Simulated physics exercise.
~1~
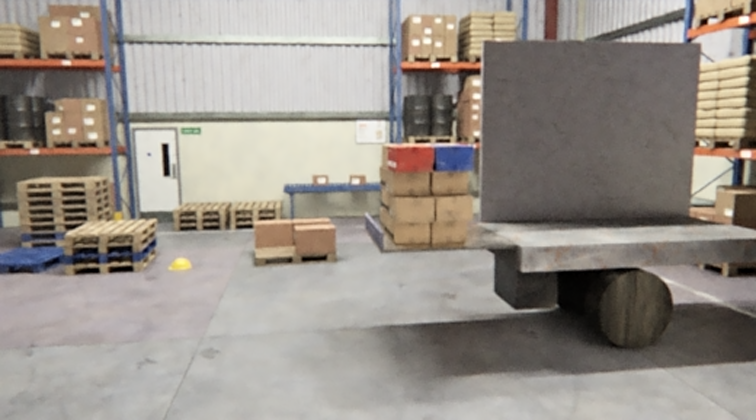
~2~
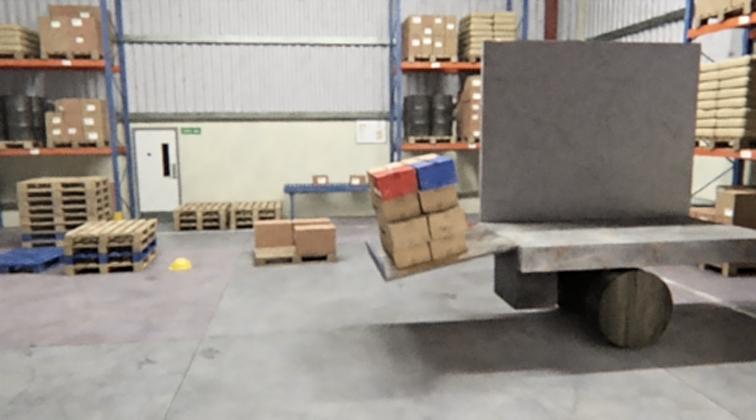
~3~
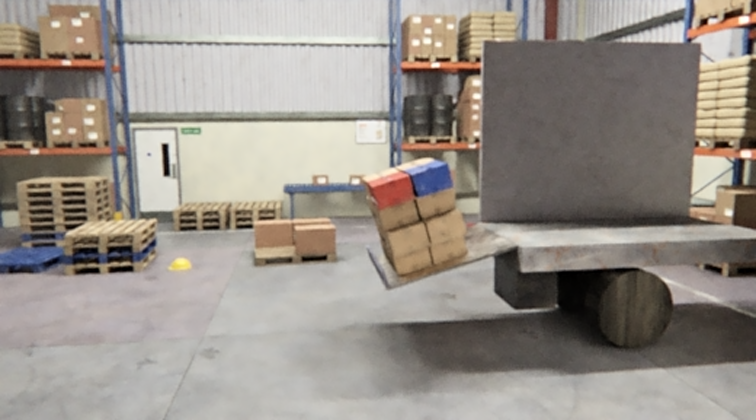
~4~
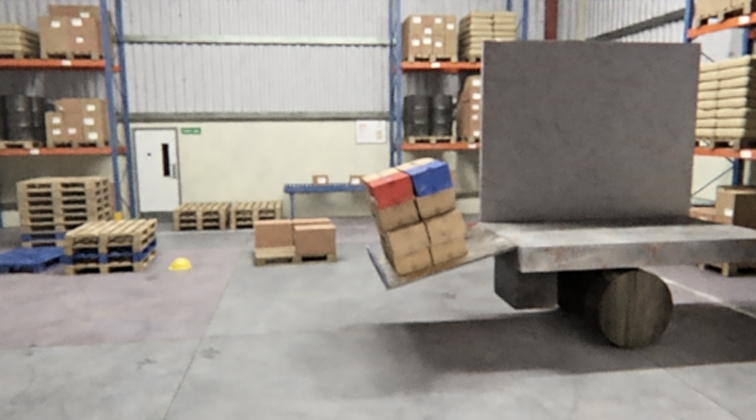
We see a stack of cardboard cartons, with a red and a blue one on top, on a platform at the back of a lorry in a warehouse. The platform tilts down to the left, the stack leans with it, and both come to rest with the cartons still aboard.
